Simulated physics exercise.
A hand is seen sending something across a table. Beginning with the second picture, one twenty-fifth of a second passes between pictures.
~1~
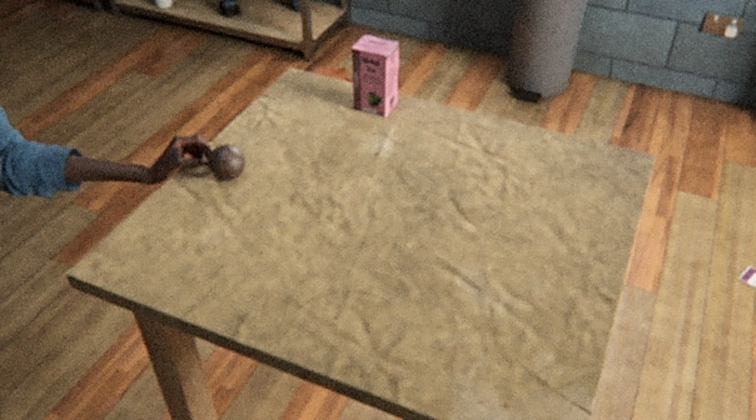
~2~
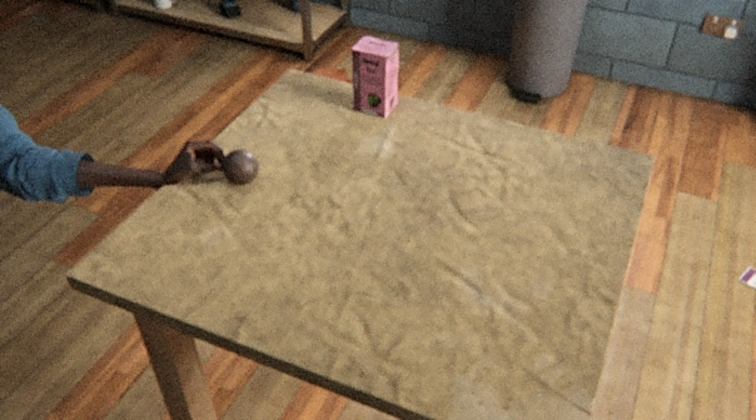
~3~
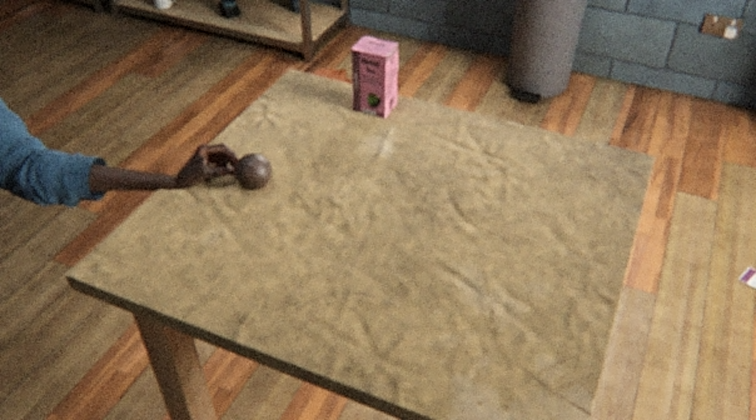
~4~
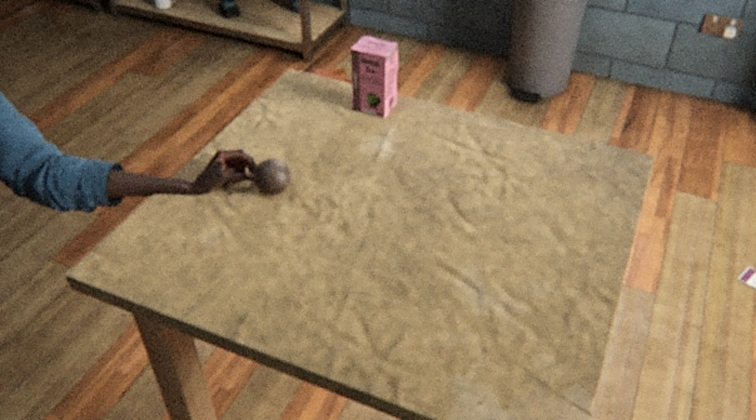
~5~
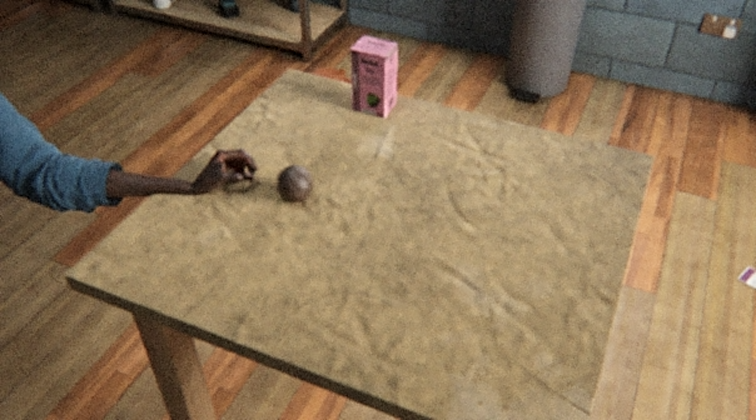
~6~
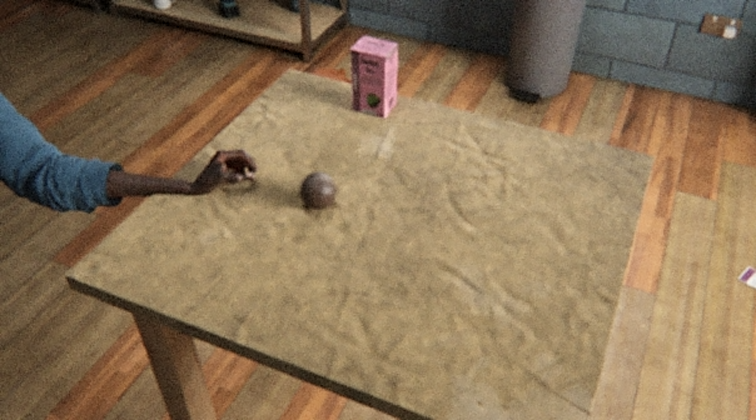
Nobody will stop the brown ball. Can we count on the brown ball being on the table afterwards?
It will most likely exit the table.
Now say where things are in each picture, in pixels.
The first picture shows under the hand; brown ball (227, 162).
The second picture shows under the hand; brown ball (241, 167).
The third picture shows under the hand; brown ball (253, 171).
The fourth picture shows brown ball (273, 177).
The fifth picture shows brown ball (295, 184) displaced about its own width.
The sixth picture shows brown ball (318, 191) displaced about its own width.
Then, 0.40 s past the last view, brown ball displaced well along near (568, 265).
Then, 0.90 s past the last view, brown ball now off the table.
Finally, off the table, brown ball.
